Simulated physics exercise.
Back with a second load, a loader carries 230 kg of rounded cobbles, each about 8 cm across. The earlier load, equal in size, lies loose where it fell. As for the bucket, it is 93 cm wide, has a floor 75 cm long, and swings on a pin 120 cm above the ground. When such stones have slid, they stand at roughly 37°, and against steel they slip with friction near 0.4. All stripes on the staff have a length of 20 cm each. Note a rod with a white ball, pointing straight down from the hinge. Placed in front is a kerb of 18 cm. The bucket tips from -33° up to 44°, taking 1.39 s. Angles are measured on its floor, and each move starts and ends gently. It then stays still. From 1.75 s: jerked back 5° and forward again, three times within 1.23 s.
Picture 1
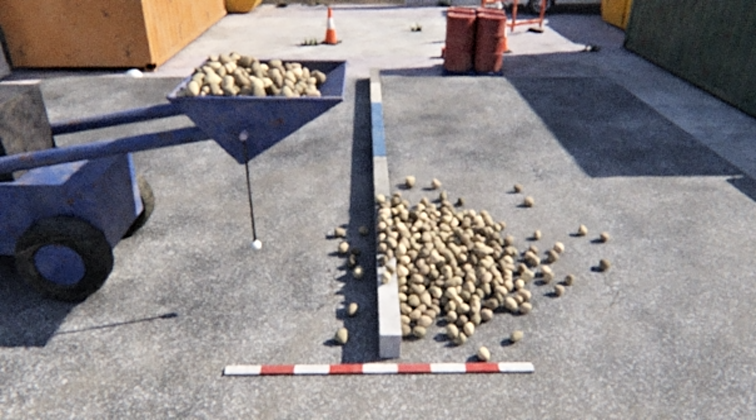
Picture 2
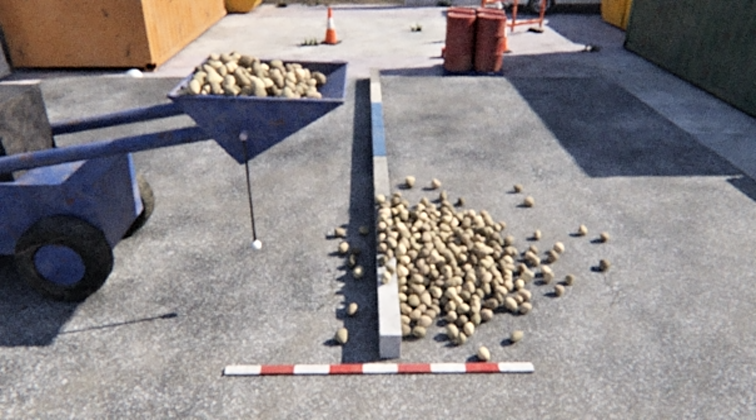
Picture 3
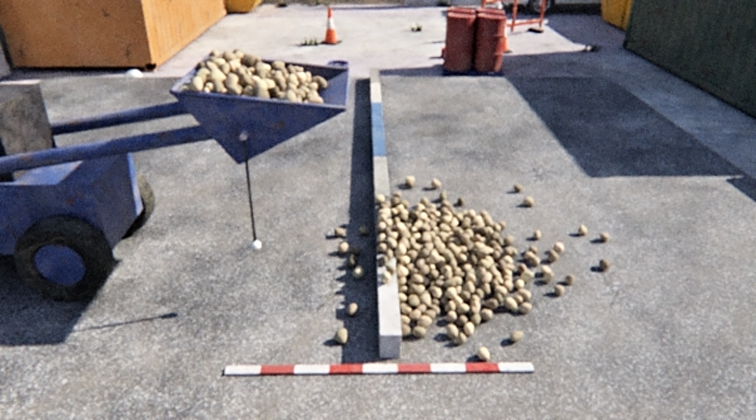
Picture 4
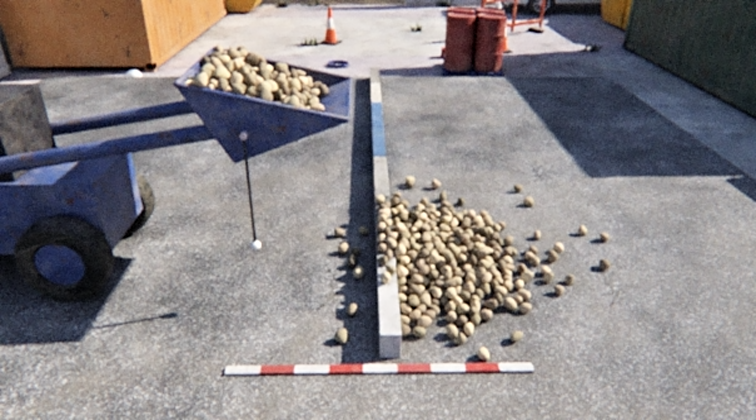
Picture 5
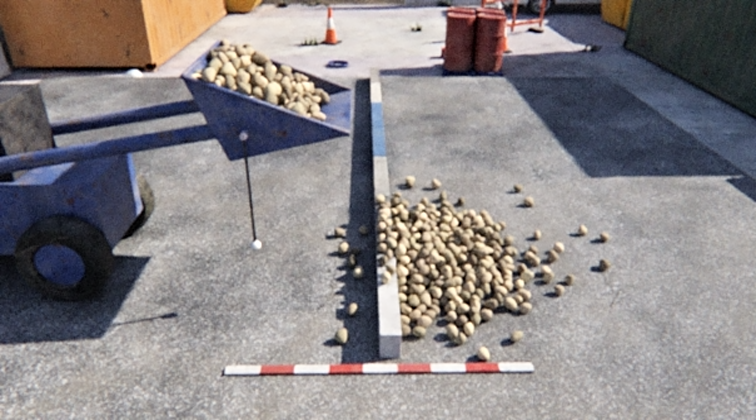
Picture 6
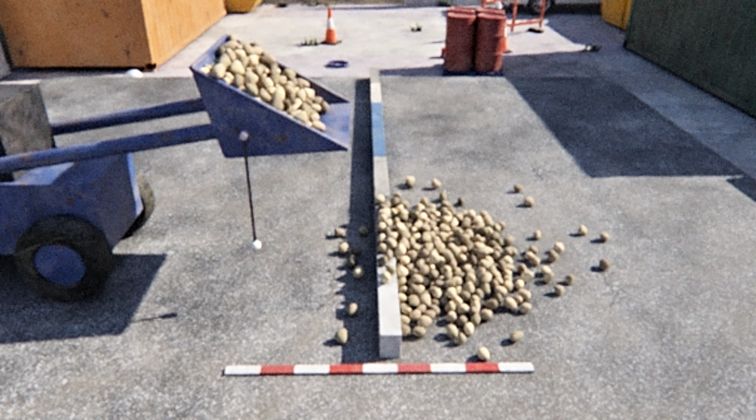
At the start, a blue loader at the left holds a raised bucket heaped with rounded stones, while a loose pile lies mostly beyond a low kerb. The bucket then tilts steadily, its right lip lowering and its back rising, with the stones still inside.
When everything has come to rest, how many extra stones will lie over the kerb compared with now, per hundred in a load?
About 11 per hundred.
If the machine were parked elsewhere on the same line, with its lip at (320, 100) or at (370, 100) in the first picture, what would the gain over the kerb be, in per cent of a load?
First some 5, then 40 per cent.
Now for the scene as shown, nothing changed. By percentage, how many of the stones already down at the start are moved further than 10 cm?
About 5 per cent.
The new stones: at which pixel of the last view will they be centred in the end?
Centre: Approx. (354, 250).
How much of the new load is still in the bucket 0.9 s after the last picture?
Roughly 20 per cent of its load.
Then, 0.5 s after the last picture the floor is at 32°; in per cent of one load, 96 in the bucket, 10 on this side of the kerb, 93 over the kerb; the foremost stones are at (563, 235).
Then, 0.9 s after the last picture the floor is at 44°; in per cent of one load, 22 in the bucket, 83 on this side of the kerb, 96 over the kerb; the foremost stones are at (563, 235).
Then, 2.9 s after the last picture the floor is at 44°; in per cent of one load, 0 in the bucket, 96 on this side of the kerb, 104 over the kerb; the foremost stones are at (563, 235).
Then, 5.3 s after the last picture the floor is at 44°; in per cent of one load, 0 in the bucket, 96 on this side of the kerb, 104 over the kerb; the foremost stones are at (563, 235). Net gain over the kerb, 11.
